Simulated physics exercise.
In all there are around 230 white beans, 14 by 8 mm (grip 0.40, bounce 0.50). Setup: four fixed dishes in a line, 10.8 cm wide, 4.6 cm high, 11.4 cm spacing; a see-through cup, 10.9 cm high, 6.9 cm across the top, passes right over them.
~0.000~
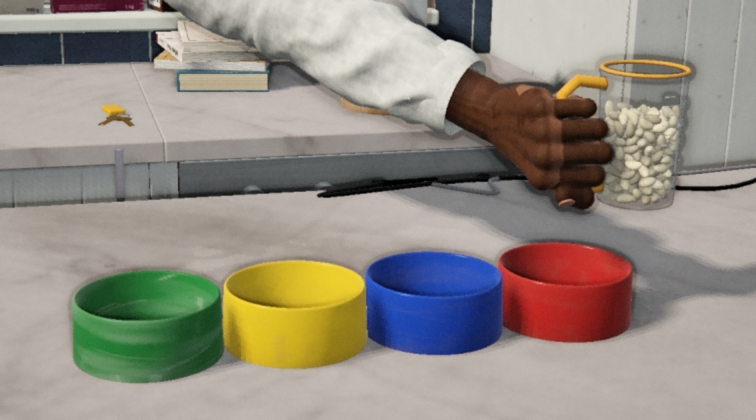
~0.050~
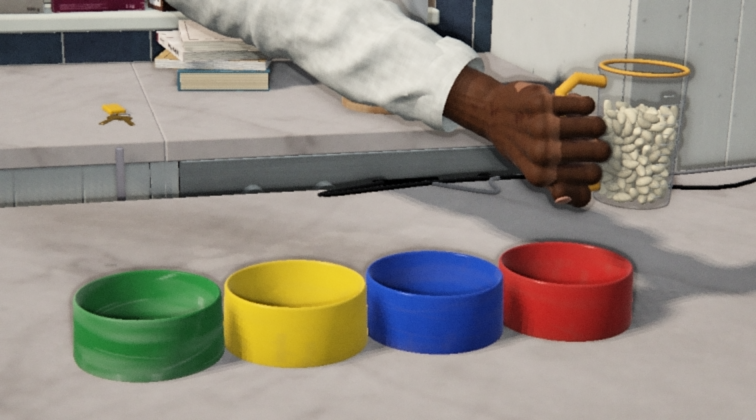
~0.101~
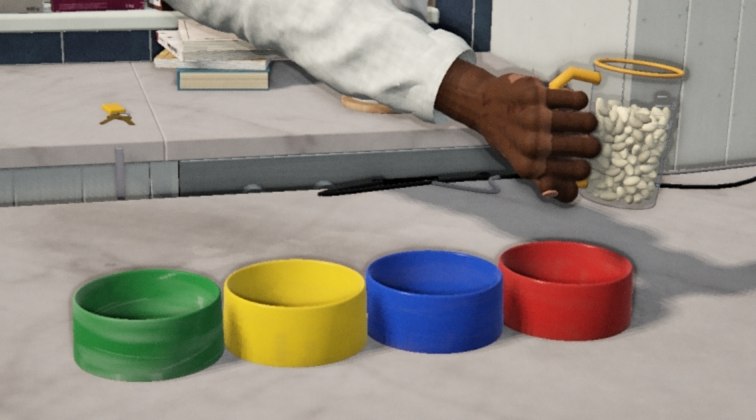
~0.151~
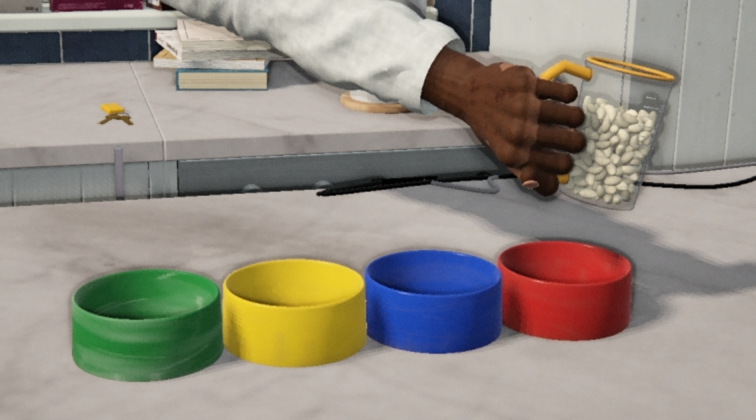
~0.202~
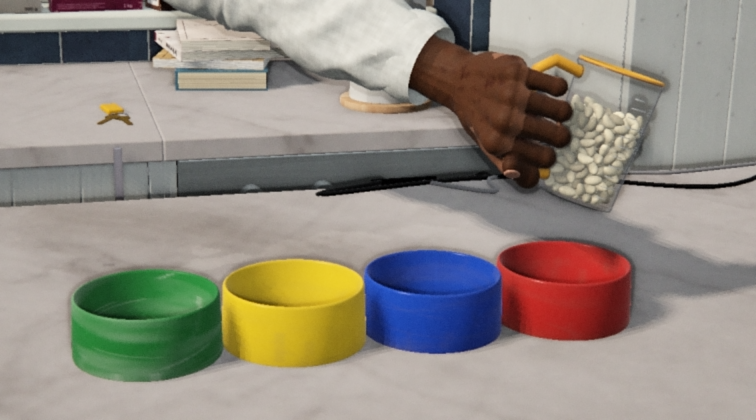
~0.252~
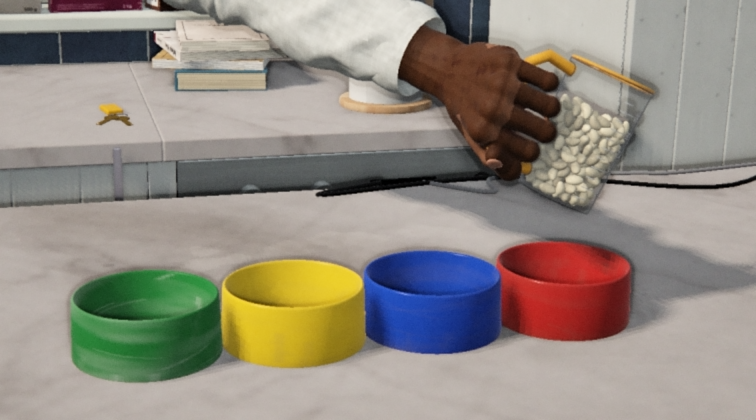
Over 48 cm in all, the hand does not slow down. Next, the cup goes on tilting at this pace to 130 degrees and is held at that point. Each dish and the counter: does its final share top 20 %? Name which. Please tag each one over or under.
Red - under; blue - over; green - under; yellow - over; counter - under.
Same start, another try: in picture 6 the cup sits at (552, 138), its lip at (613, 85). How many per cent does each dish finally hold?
Dish by dish: Red 0 percent, blue 0 percent, green 100 percent, yellow 0 percent.
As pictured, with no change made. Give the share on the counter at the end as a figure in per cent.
About 10 %.
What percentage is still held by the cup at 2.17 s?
Estimate: Some 0 %.
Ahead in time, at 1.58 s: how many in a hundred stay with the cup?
It works out to about 0 per cent of the load.
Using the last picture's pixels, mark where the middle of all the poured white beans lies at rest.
About (397, 317).
After 1.05 s, tilt 125 degrees; cup holds 80 %, blue 20 %.
After 1.58 s, tilt 130 degrees; cup holds 0 %, blue 50 %, yellow 35 %.
After 2.17 s, tilt 130 degrees; cup holds 0 %, blue 50 %, yellow 35 %.
At rest (2.5 s), red 0 %, blue 50 %, green 0 %, yellow 35 %, counter 10 %.
